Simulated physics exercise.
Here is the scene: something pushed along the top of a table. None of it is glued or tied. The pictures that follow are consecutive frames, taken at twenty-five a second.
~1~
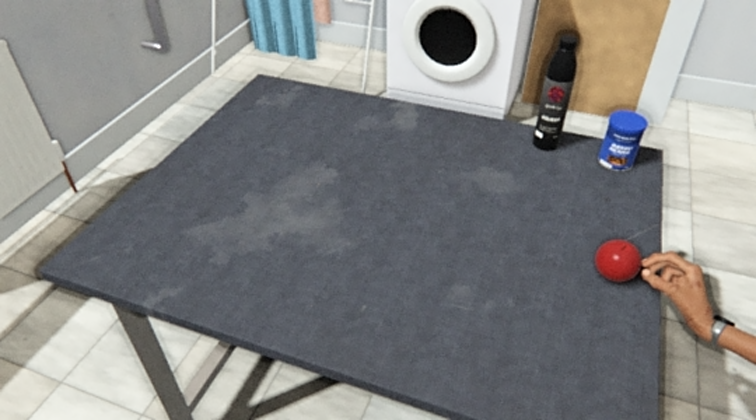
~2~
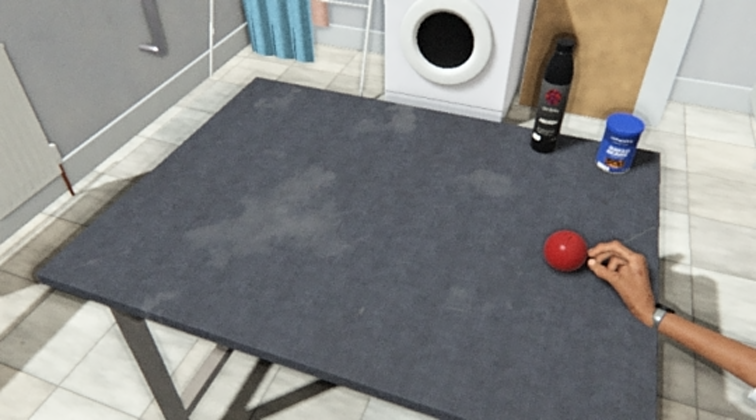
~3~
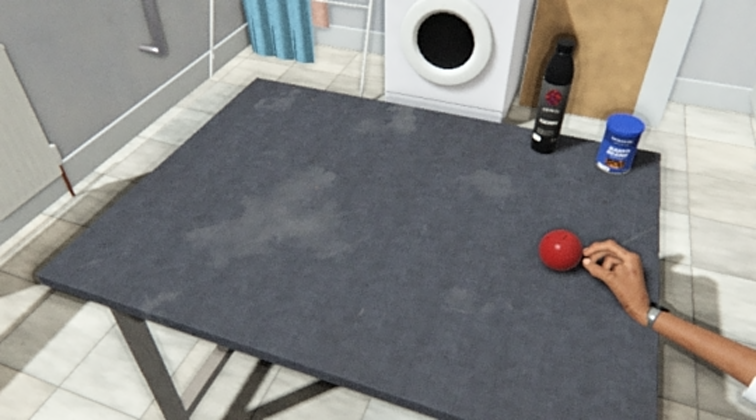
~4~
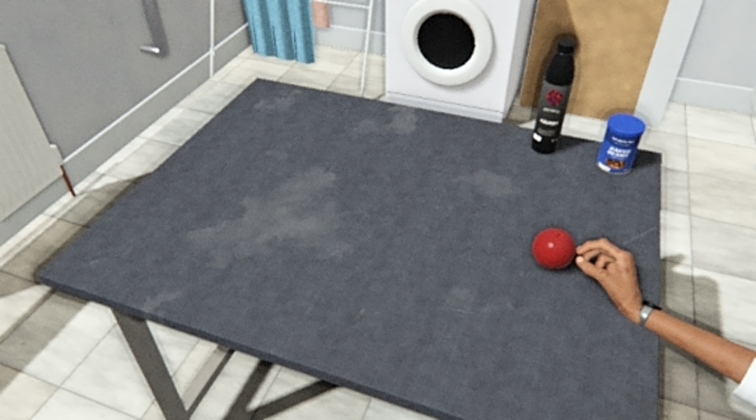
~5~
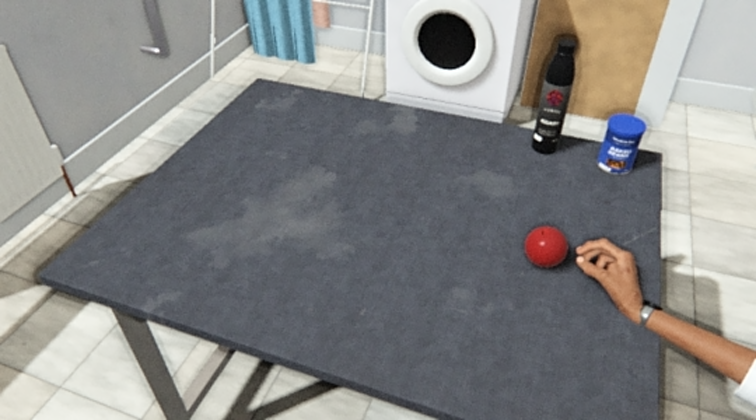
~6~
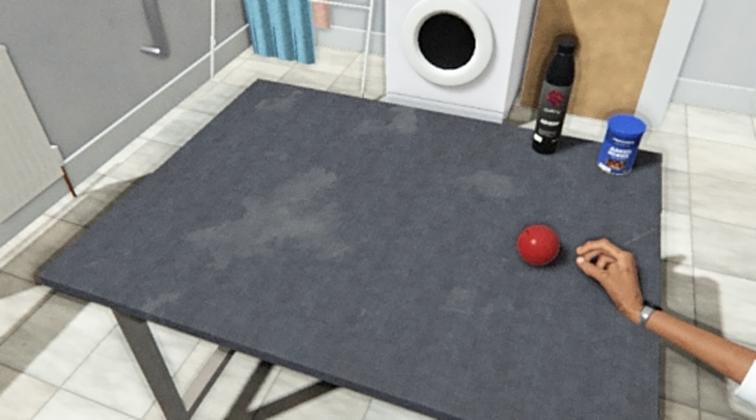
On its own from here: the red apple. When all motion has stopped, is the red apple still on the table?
Never off.
Then, 0.10 s on from there, red apple shifted about its own width near (520, 241).
Then, 0.30 s on from there, red apple shifted well along near (489, 233).
Then, 0.50 s on from there, red apple shifted well along near (464, 227).
Then, 0.80 s on from there, red apple shifted well along near (441, 222).
In the end, moved from the start, red apple. At the end, from the last picture's camera, red apple near (432, 220).
